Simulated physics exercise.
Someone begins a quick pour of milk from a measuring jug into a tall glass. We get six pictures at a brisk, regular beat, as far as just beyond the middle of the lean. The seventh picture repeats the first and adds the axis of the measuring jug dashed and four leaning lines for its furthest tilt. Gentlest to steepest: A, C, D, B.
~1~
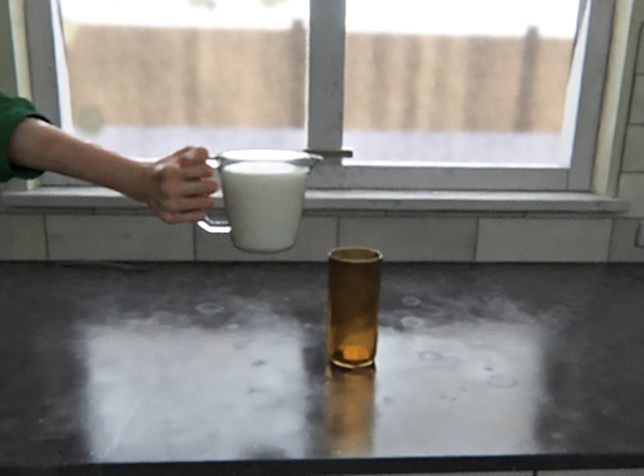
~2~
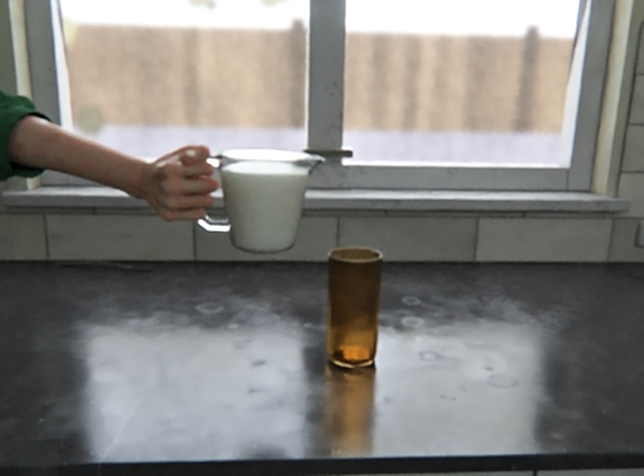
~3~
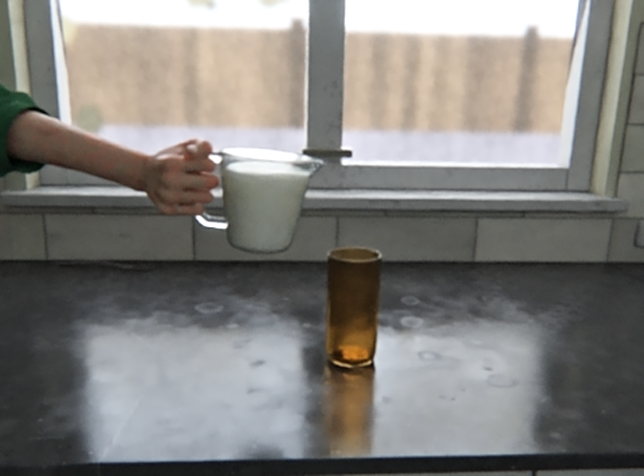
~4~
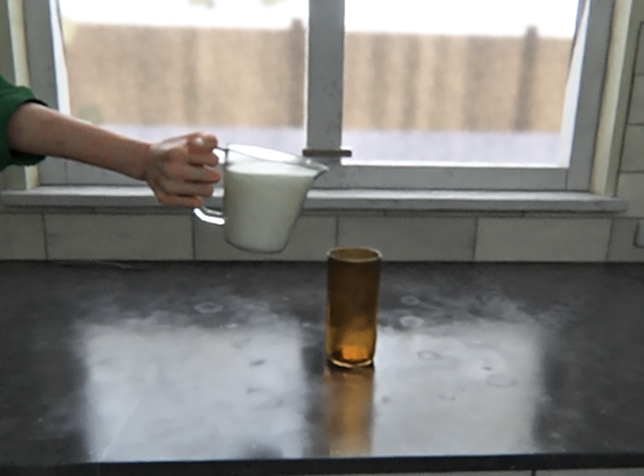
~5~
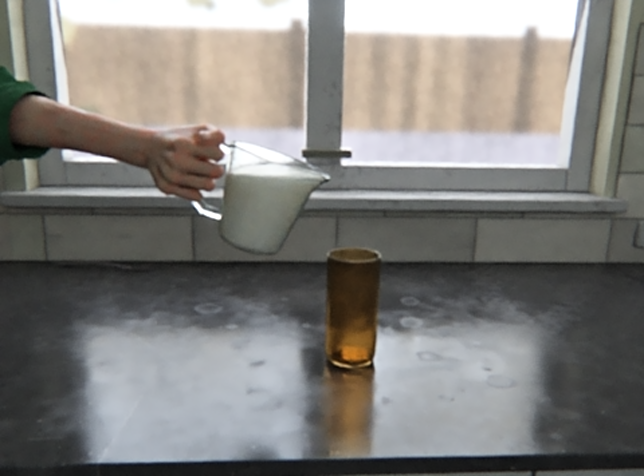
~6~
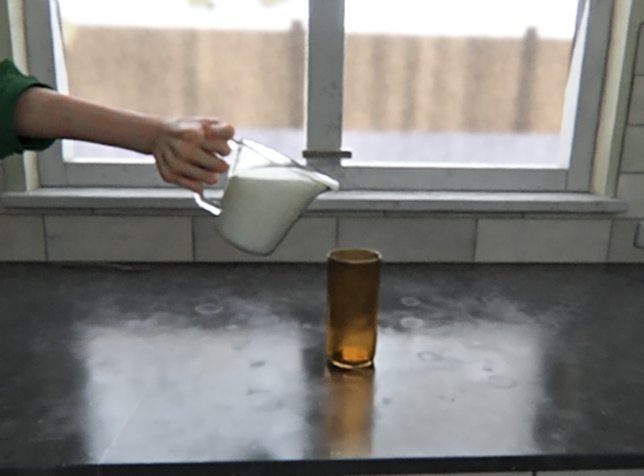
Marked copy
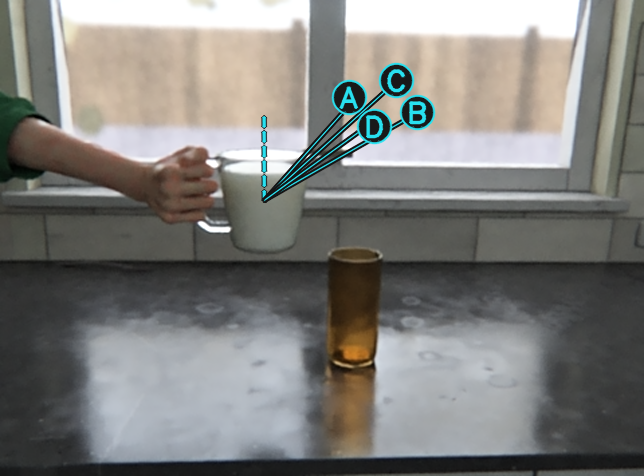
On a dark countertop by a window, a hand tilting a glass jug of milk rightward above an amber tall glass.
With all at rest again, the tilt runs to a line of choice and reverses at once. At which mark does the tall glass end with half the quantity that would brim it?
C is best.
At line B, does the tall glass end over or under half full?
Over half.
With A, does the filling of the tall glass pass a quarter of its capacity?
Yes.
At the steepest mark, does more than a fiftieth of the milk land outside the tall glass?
No, it does not.
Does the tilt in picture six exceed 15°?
Yes.
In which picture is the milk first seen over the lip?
In picture 6.
On the marked copy, A at (341, 113); B at (403, 121); C at (384, 92); D at (357, 132).
With A, the tall glass ends with about 37 % of what it can hold.
With B, the tall glass ends with about 77 % of what it can hold.
With C, the tall glass ends with about 49 % of what it can hold.
With D, the tall glass ends with about 62 % of what it can hold.
